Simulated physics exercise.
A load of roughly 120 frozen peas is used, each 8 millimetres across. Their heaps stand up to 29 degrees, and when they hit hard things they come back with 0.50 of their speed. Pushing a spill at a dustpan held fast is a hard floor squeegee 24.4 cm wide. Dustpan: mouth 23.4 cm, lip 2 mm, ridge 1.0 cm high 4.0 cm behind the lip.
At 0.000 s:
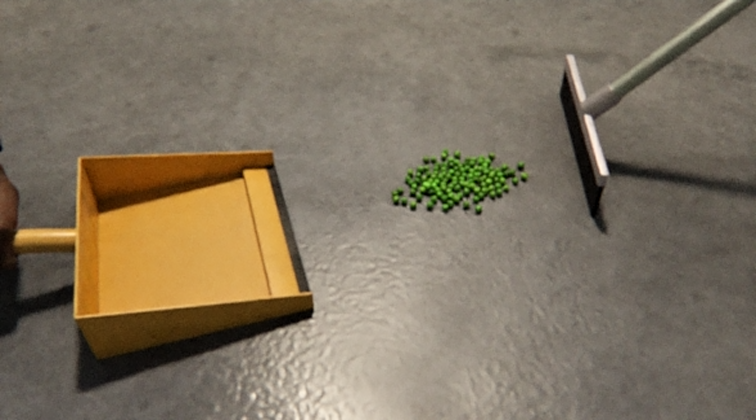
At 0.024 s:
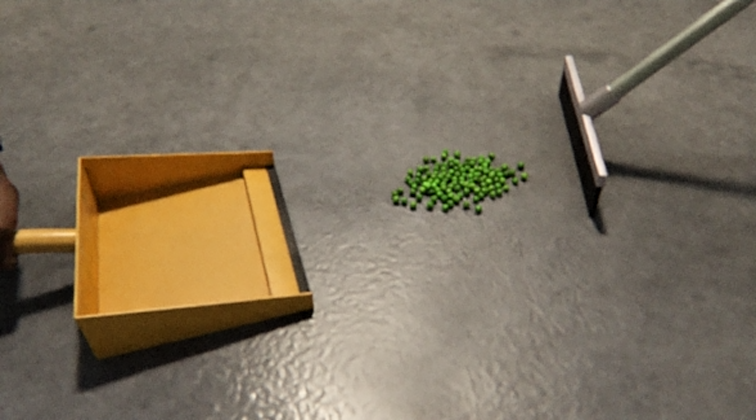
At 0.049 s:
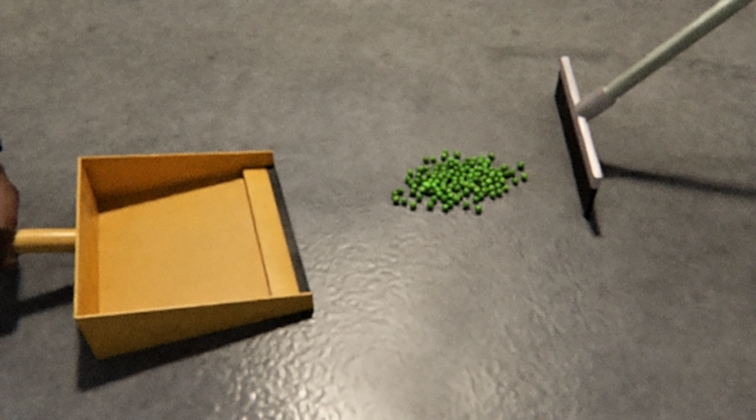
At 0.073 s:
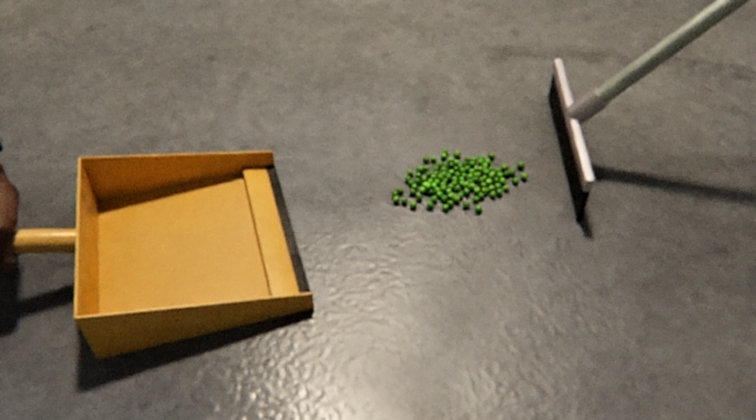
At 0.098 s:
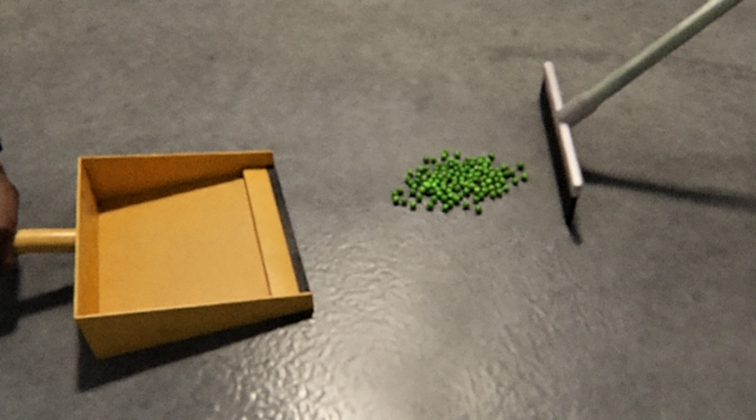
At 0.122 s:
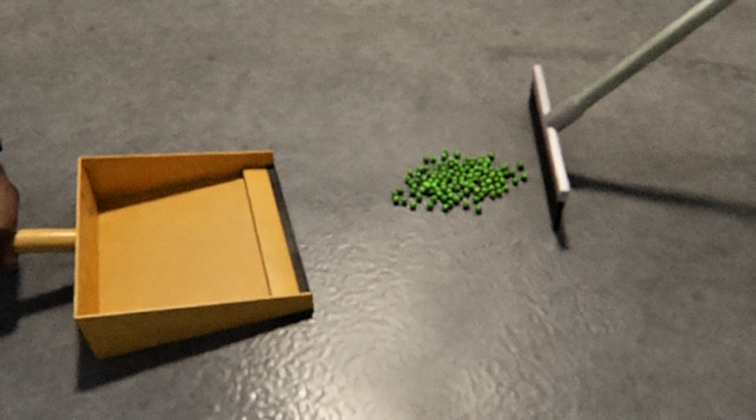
A hand at the left edge kept an orange dustpan still on the gray floor, while a squeegee on the right slid a short way left toward a small pile of green peas, which stayed put.
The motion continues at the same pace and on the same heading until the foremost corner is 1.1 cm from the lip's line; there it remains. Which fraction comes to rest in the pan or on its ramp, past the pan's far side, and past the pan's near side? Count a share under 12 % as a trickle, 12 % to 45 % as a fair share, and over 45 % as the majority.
In order: Pan: A slim portion; far side: A middling portion; near side: A slim portion.
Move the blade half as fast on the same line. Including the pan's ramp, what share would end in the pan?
In that case close to 0 per cent.
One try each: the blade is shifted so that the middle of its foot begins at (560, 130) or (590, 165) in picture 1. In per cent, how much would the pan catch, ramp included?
The two tries give some 10 % and some 5 %.
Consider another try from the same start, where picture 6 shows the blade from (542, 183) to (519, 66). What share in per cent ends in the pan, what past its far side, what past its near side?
Pan 15 % / far 35 % / near 0 %.
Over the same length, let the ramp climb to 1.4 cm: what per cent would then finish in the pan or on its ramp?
I'd guess close to 5 per cent.
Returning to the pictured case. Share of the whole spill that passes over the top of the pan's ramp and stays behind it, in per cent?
I'd put it near 0 per cent.
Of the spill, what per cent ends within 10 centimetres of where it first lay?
0 %.
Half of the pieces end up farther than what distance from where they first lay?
Median: Approx. 22 cm.
After 0.31 s, middle of the blade 19 cm from the lip; 0 % over the lip, far side 0 %, near side 0 %.
After 0.44 s, middle of the blade 9 cm from the lip; 0 % over the lip, far side 10 %, near side 0 %.
After 0.70 s, middle of the blade 5 cm from the lip; 15 % over the lip, far side 20 %, near side 0 %.
At rest (1.4 s), pan 5 %, far side 20 %, near side 0 %, in front of the lip or behind the blade 75 %.
